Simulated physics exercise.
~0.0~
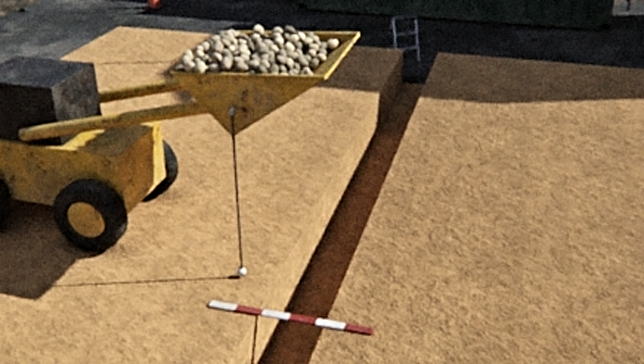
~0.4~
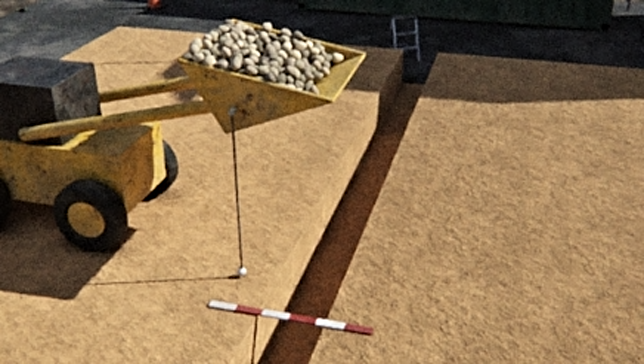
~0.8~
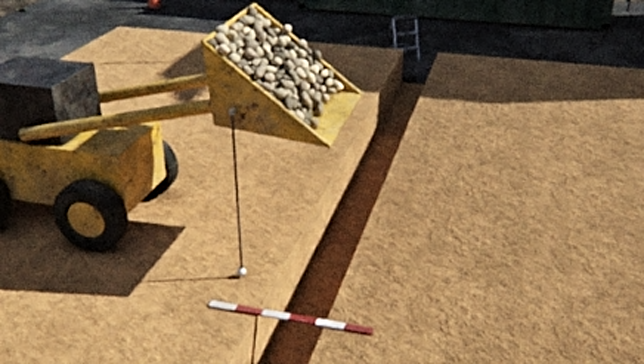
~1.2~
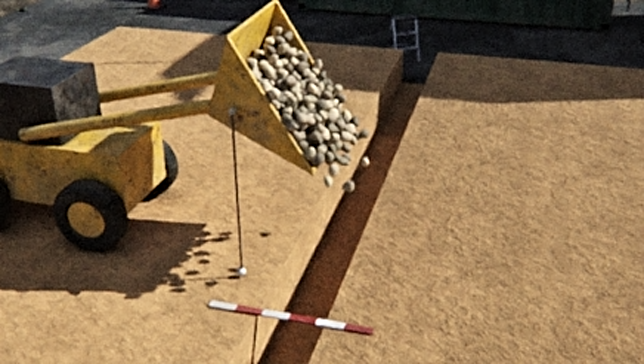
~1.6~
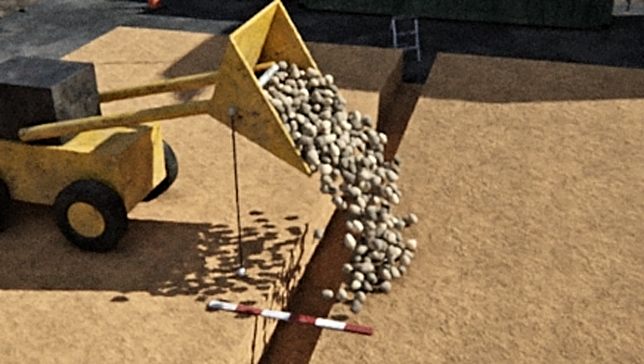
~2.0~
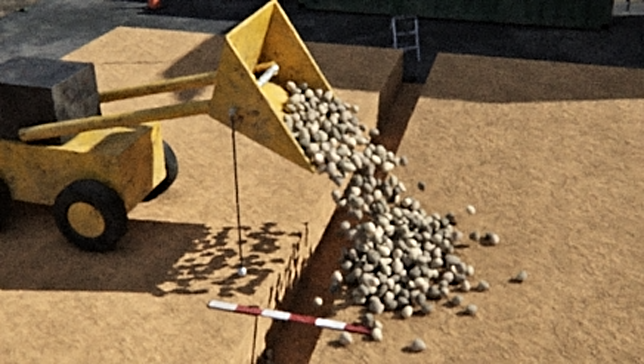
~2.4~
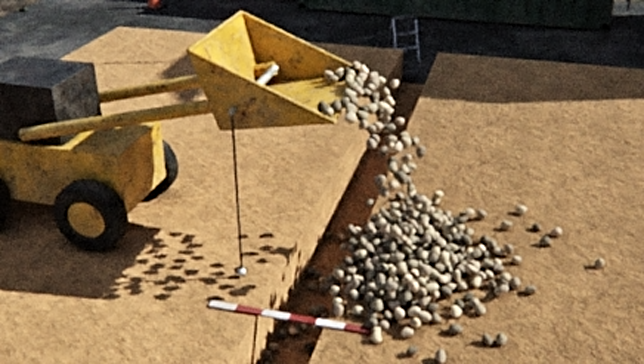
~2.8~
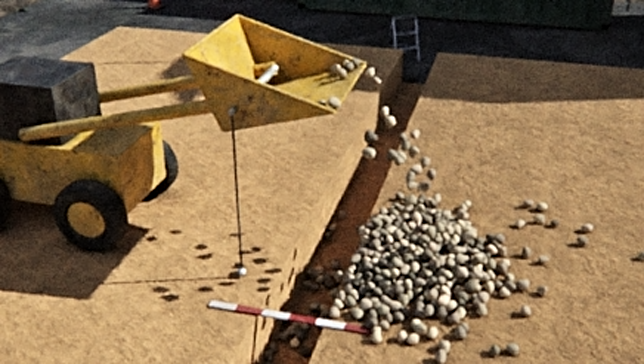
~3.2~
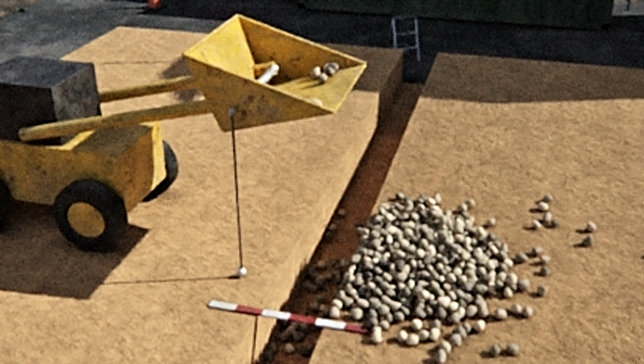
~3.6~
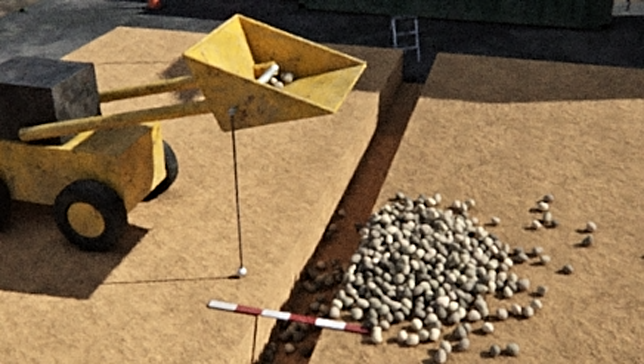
We see a yellow loader raise the back of its stone-filled bucket and pour the pale stones forward over a narrow trench, then level the bucket again. Most stones end heaped on the ground to the right of the trench, with some strays around and a few left in the bucket.
